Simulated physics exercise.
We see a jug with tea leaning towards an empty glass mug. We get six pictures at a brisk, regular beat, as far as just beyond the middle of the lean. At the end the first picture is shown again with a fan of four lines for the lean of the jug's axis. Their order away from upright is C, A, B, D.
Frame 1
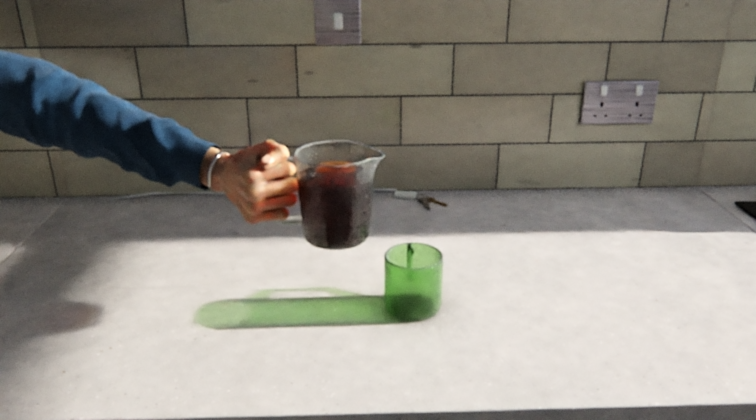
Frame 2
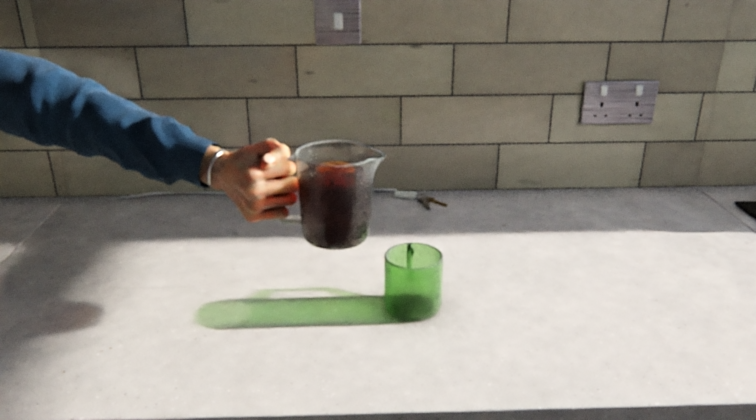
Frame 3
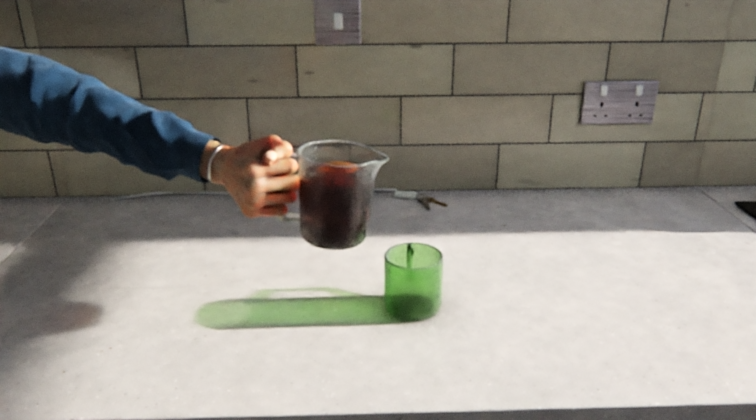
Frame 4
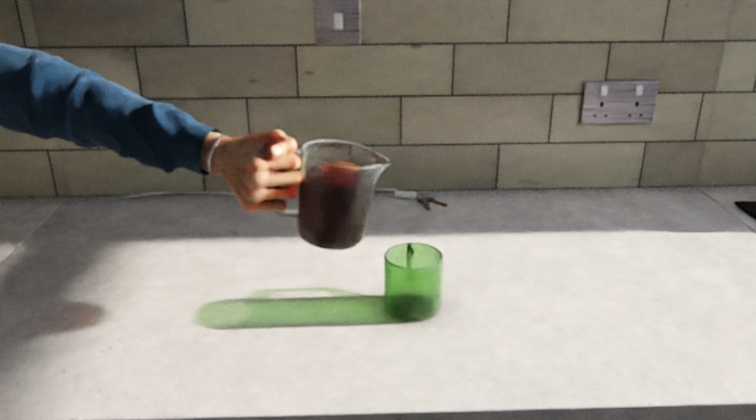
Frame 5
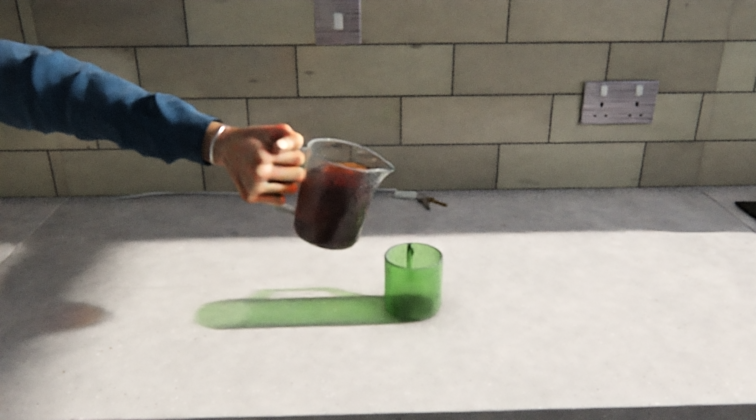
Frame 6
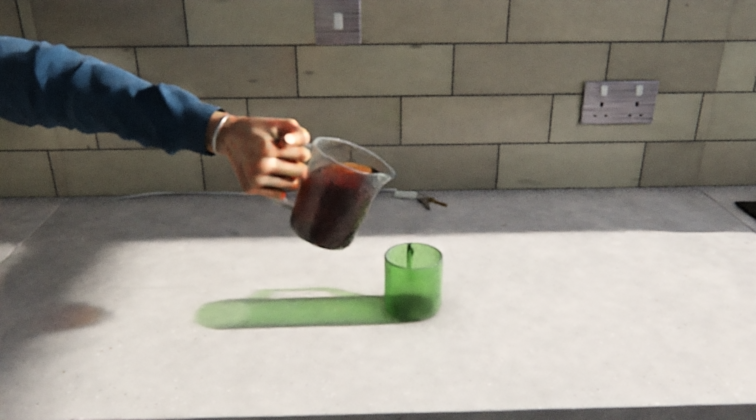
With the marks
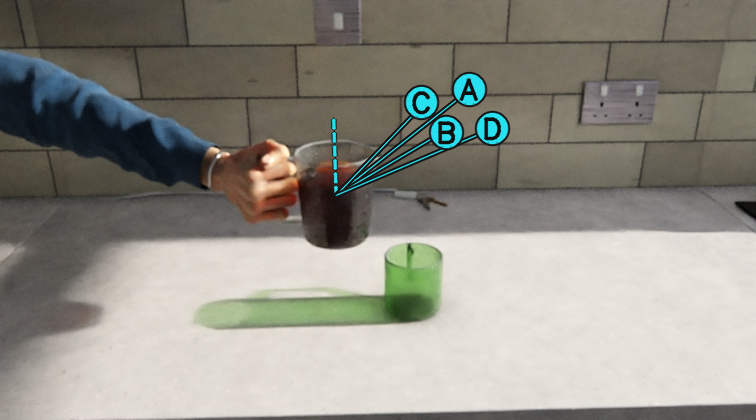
A hand reaching in from the left, in a dark blue sleeve, holds a clear jug of dark reddish-brown tea, upright at first, then gradually tilts it rightward while the camera stays still. Below it and slightly right, an empty green glass mug stands on a pale worktop, casting a long green shadow leftward. The sunlit kitchen counter is seen from the front and slightly above, with beige tiles, sockets and a thin cable behind.
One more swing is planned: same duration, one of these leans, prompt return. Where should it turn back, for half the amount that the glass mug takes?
Use mark B.
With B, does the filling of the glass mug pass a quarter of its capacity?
Yes, clearly.
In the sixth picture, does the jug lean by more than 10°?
Yes.
In cyan, A at (456, 100); B at (430, 139); C at (411, 116); D at (476, 135).
With A, the glass mug ends with about 32 % of what it can hold.
With B, the glass mug ends with about 48 % of what it can hold; 4 % of the tea is spilt.
With C, the glass mug ends with about 19 % of what it can hold.
With D, the glass mug ends with about 64 % of what it can hold; 8 % of the tea is spilt.
